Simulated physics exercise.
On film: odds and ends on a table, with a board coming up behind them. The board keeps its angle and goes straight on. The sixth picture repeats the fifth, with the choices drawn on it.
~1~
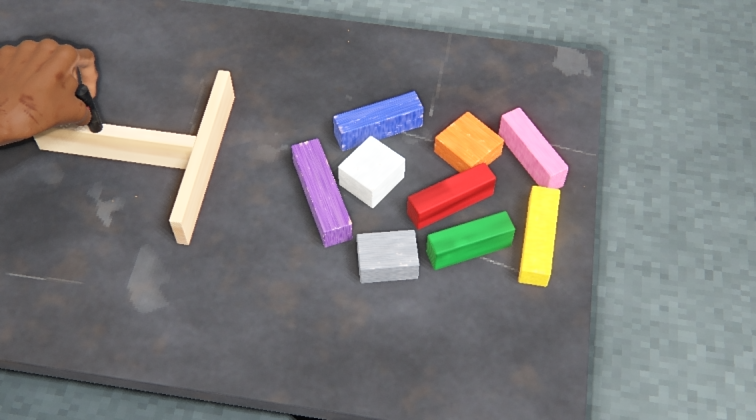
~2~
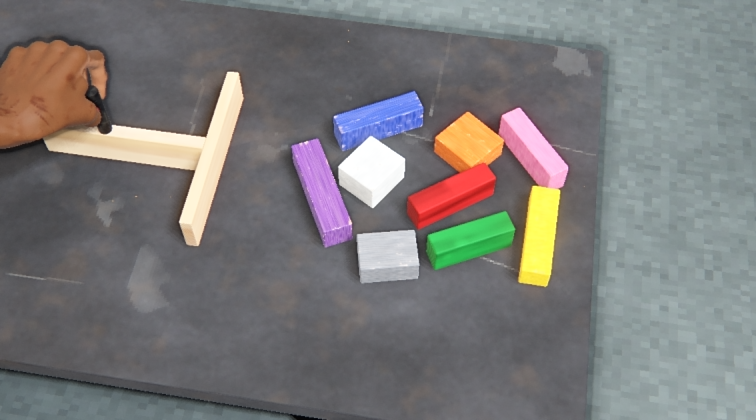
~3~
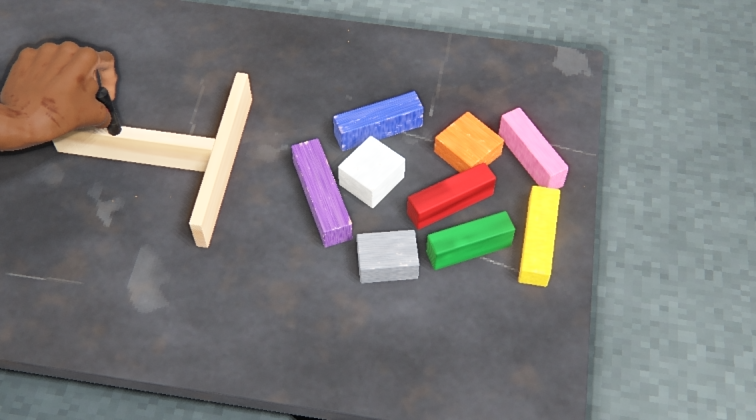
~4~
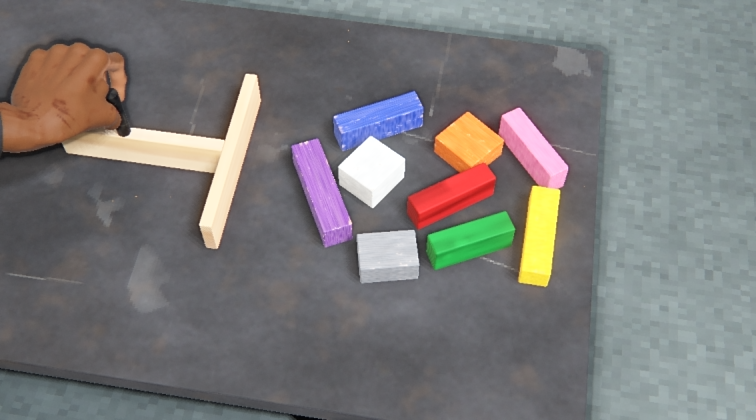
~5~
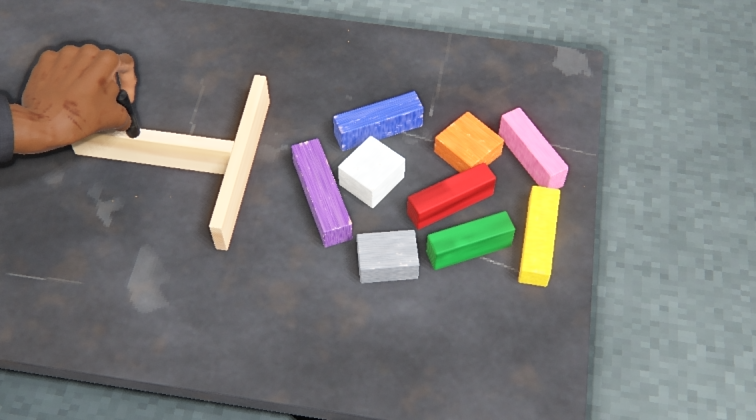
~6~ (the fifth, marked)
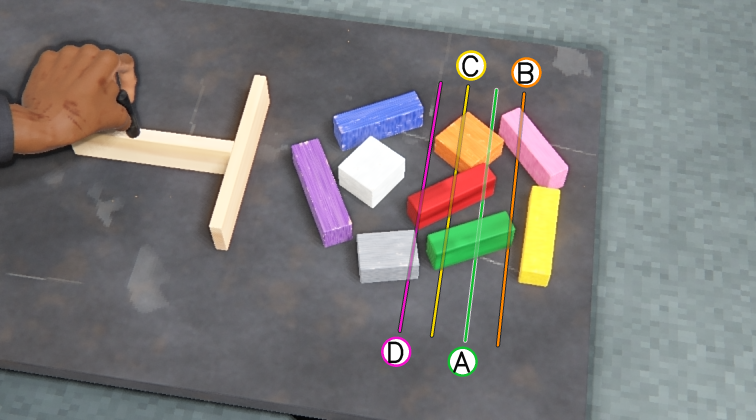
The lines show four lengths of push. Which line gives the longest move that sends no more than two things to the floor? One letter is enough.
At B, and not beyond.
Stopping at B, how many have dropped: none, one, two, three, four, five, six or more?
By then, two.
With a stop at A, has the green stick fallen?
By then, no.
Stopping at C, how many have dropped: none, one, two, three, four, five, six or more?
By then, none.
On the marked copy, A at (482, 205); B at (512, 209); C at (452, 201); D at (422, 197).
Taking B. A third of the way, board (337, 160); blue bar (399, 121); white block (396, 173).
Two thirds of the way, board (436, 174); yellow bar (555, 240); pink bar (542, 148).
When it is over, board (511, 184); pink bar over the edge; yellow bar over the edge; two fallen.
As for the rest, A is within the limit but short; C is within the limit but short; D is within the limit but short.
